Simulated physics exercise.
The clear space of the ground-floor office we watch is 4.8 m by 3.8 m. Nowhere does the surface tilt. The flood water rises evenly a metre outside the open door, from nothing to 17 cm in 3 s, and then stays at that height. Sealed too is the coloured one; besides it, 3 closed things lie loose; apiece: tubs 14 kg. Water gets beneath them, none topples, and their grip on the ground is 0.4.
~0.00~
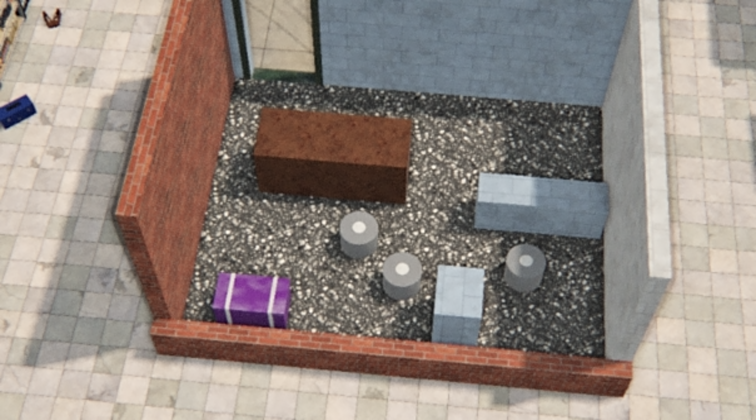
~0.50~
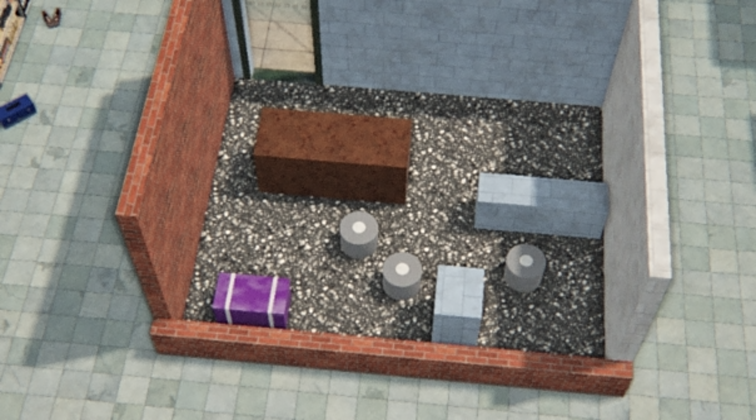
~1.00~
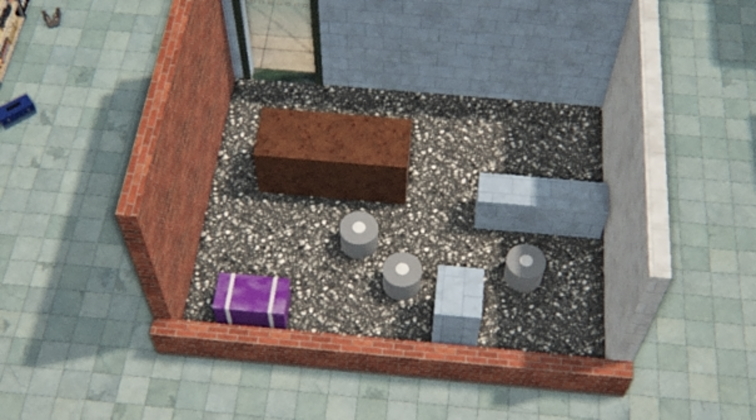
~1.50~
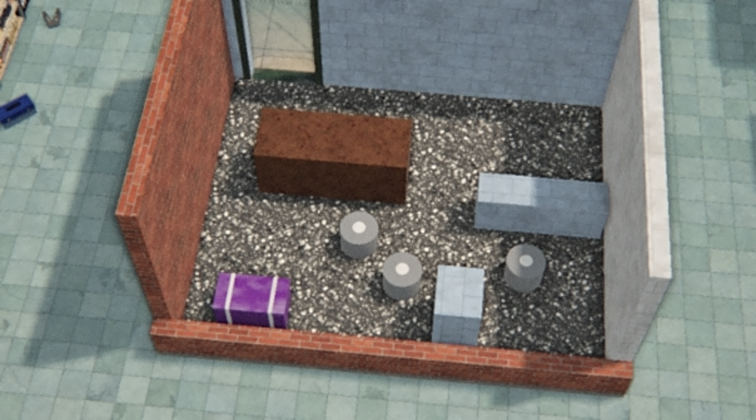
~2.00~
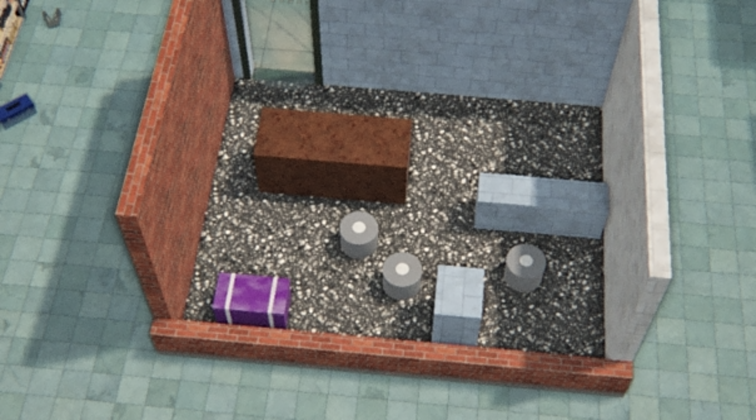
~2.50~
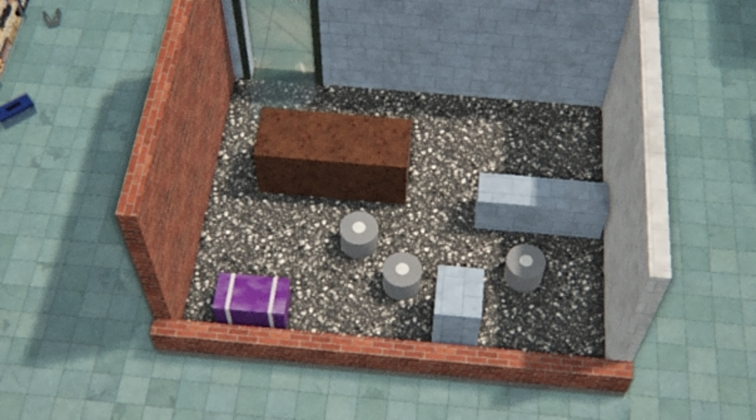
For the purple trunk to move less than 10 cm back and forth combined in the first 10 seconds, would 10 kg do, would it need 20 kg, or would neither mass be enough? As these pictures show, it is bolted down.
No listed ballast does the job.
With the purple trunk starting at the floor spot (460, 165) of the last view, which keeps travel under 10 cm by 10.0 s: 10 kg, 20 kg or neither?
Note: Both OK.
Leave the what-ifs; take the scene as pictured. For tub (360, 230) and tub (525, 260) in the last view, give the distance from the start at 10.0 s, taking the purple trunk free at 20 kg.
First 0 cm, then 0 cm.
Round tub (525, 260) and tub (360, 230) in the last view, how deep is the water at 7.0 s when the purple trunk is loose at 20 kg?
Depths: Near 0 cm, then near 1 cm.
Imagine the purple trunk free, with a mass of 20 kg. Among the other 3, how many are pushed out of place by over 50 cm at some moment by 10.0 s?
The answer here is 0.
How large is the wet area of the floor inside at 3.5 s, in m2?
Wet: Near 2.0 m2.
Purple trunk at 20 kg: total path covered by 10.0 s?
Roughly 140 centimetres.
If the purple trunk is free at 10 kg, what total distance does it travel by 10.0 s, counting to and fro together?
About 200 cm altogether.
After 3.5 s the purple trunk would be 0 cm from its start with 10 kg and 0 cm from its start with 20 kg; 0 cm of water round it then.
After 4.5 s the purple trunk would be 0 cm from its start with 10 kg and 0 cm from its start with 20 kg; 0 cm of water round it then.
After 7.0 s the purple trunk would be 54 cm from its start with 10 kg and 12 cm from its start with 20 kg; 5 cm of water round it then.
After 10.0 s the purple trunk would be 164 cm from its start with 10 kg and 135 cm from its start with 20 kg; 6 cm of water round it then.
